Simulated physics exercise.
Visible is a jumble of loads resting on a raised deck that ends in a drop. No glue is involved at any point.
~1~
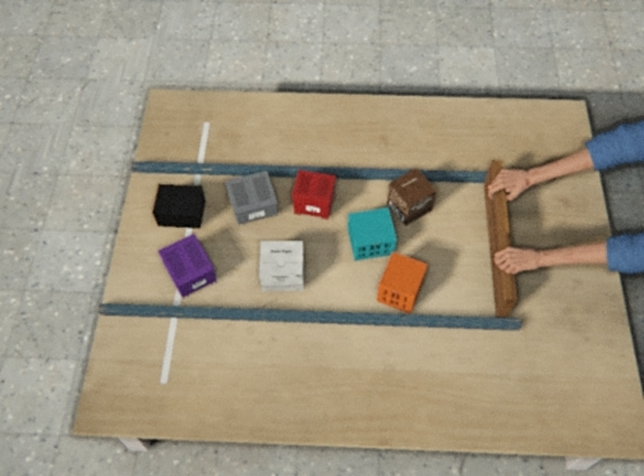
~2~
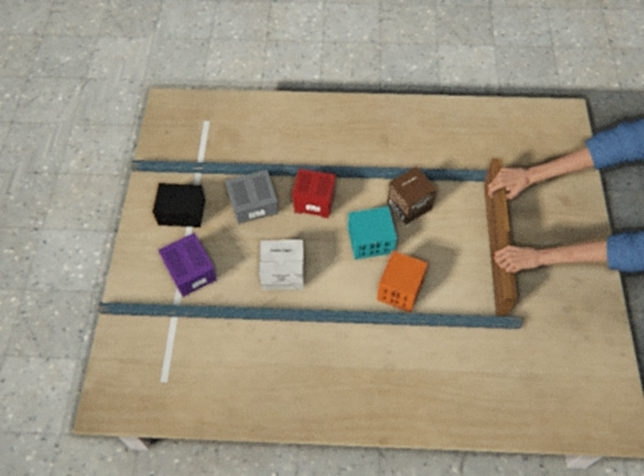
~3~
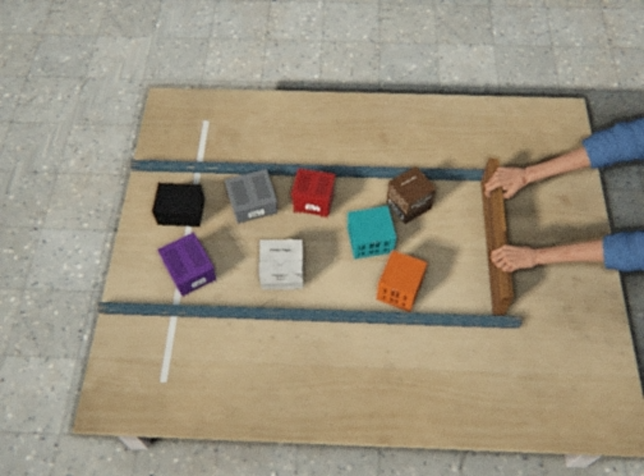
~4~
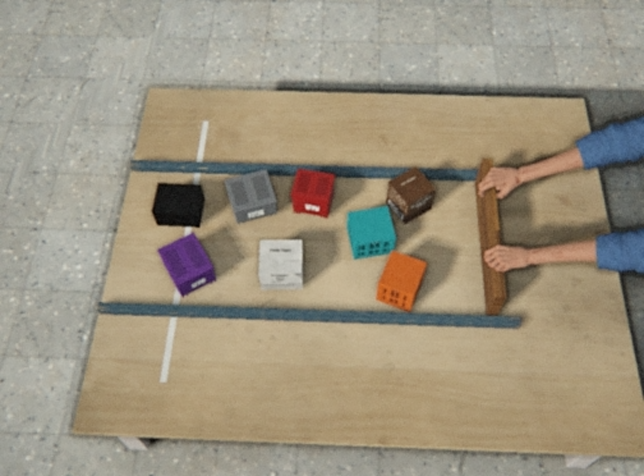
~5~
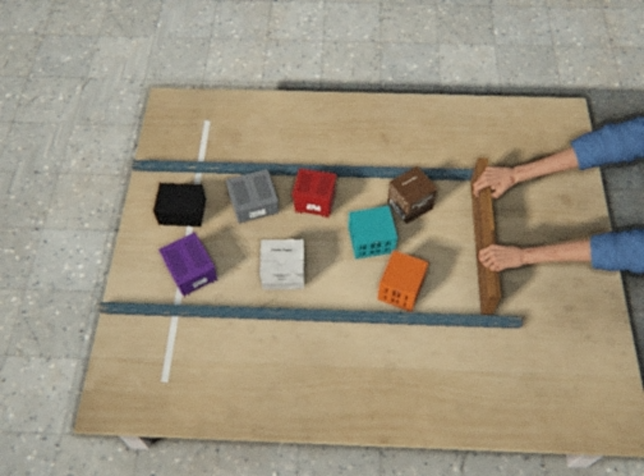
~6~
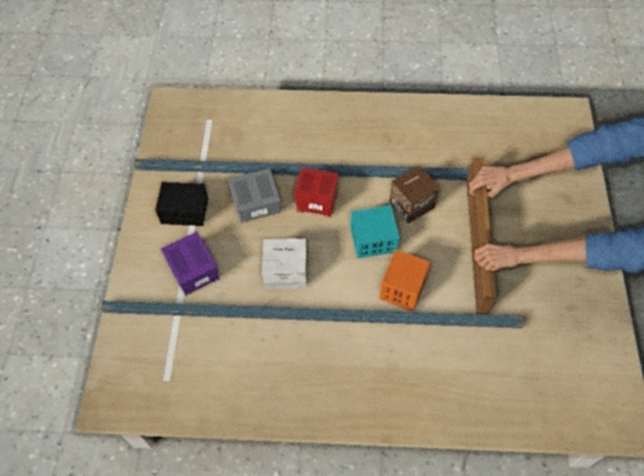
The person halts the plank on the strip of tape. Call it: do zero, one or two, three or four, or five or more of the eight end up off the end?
Three or four end up off it.
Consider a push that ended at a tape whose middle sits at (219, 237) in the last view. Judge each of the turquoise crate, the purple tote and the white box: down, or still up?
Taking them in turn: Turquoise crate is still there, purple tote is still there, white box is still there.
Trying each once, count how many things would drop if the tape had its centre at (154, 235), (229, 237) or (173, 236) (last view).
5, 1, 3.
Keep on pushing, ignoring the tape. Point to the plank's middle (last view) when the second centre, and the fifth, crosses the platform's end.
In pixels, around (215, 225) followed by around (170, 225).
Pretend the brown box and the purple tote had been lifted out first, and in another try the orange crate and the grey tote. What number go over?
You'd count 1 the first time and 1 the second time.
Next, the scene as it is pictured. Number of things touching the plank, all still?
3 in contact.
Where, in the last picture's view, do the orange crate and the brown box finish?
The orange crate ends up near (161, 277), and the brown box near (179, 179).
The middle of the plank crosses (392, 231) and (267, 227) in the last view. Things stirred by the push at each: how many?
That makes 3 at the first spot and 8 at the second.
Soon after, none off yet; black crate at rest near (182, 204); purple tote at rest near (191, 264); grey tote at rest near (255, 196).
After that, none off yet; black crate displaced about its own width near (151, 204); purple tote displaced a little near (177, 262); grey tote displaced about its own width near (196, 194).
In the end, the number that fall off is three or four; gone, grey tote, purple tote and black crate.
